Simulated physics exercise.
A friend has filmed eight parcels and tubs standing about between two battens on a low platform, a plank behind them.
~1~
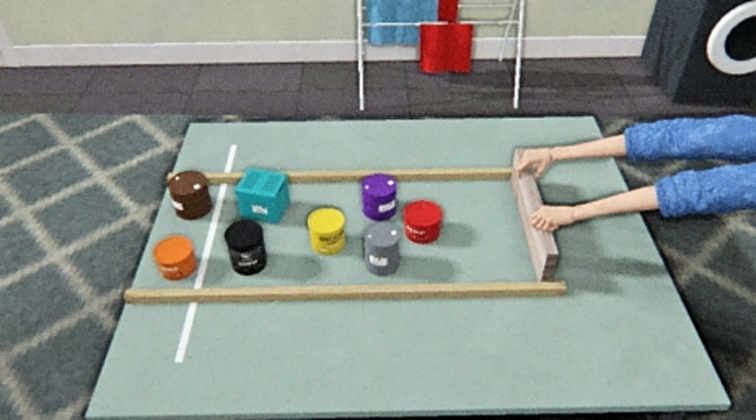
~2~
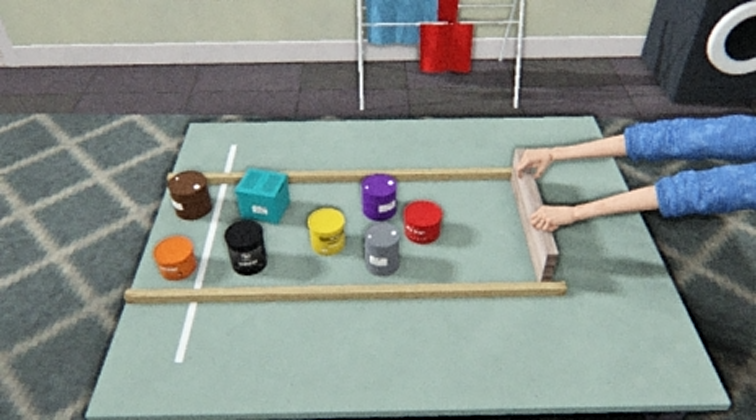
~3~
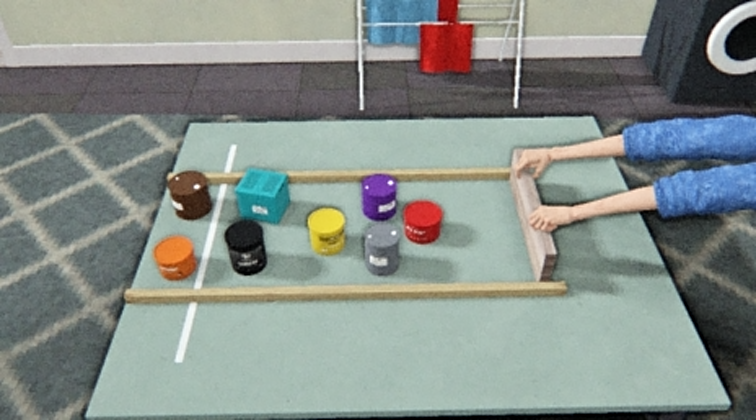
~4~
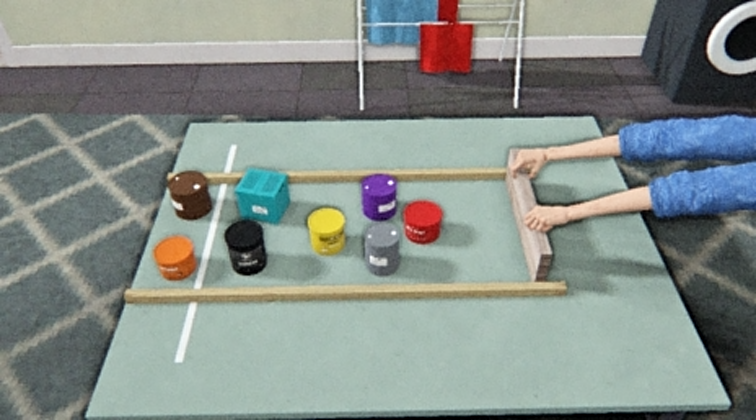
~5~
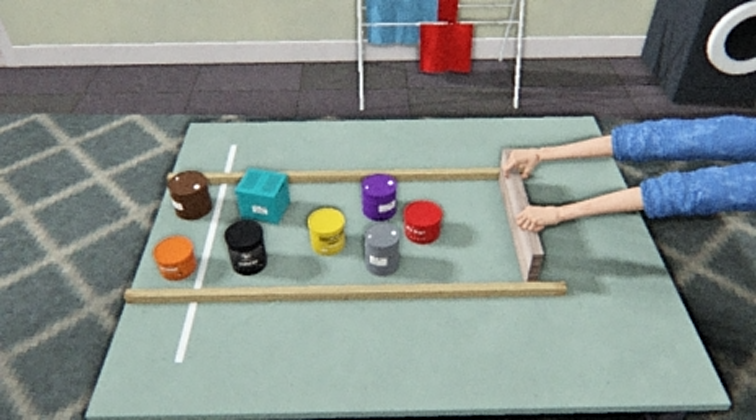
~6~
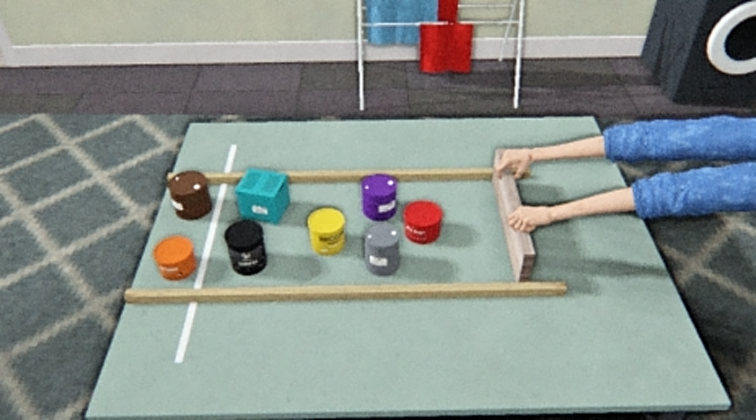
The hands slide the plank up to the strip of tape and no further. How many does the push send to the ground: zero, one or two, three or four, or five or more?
Here the number that fall off is one or two.
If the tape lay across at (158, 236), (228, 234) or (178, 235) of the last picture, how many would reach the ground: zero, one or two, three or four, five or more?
Taking them in turn, five or more; just one or two; 3 or 4.
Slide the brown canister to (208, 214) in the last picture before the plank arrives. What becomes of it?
It holds on.
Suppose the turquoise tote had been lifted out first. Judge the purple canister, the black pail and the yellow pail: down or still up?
The purple canister survives, the black pail stays on, the yellow pail survives.
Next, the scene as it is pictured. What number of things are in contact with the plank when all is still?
In contact: 4.
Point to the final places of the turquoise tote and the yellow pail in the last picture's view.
About (160, 199), and the other about (186, 244).
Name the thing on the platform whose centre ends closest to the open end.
The turquoise tote ends nearest.
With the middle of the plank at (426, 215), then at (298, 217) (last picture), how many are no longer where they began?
At the one place 1, at the other 6.
Soon after, none off yet; brown canister at rest near (191, 195); orange pail at rest near (176, 259); black pail at rest near (247, 248).
In the end, the number that fall off is one or two; gone, orange pail and brown canister.
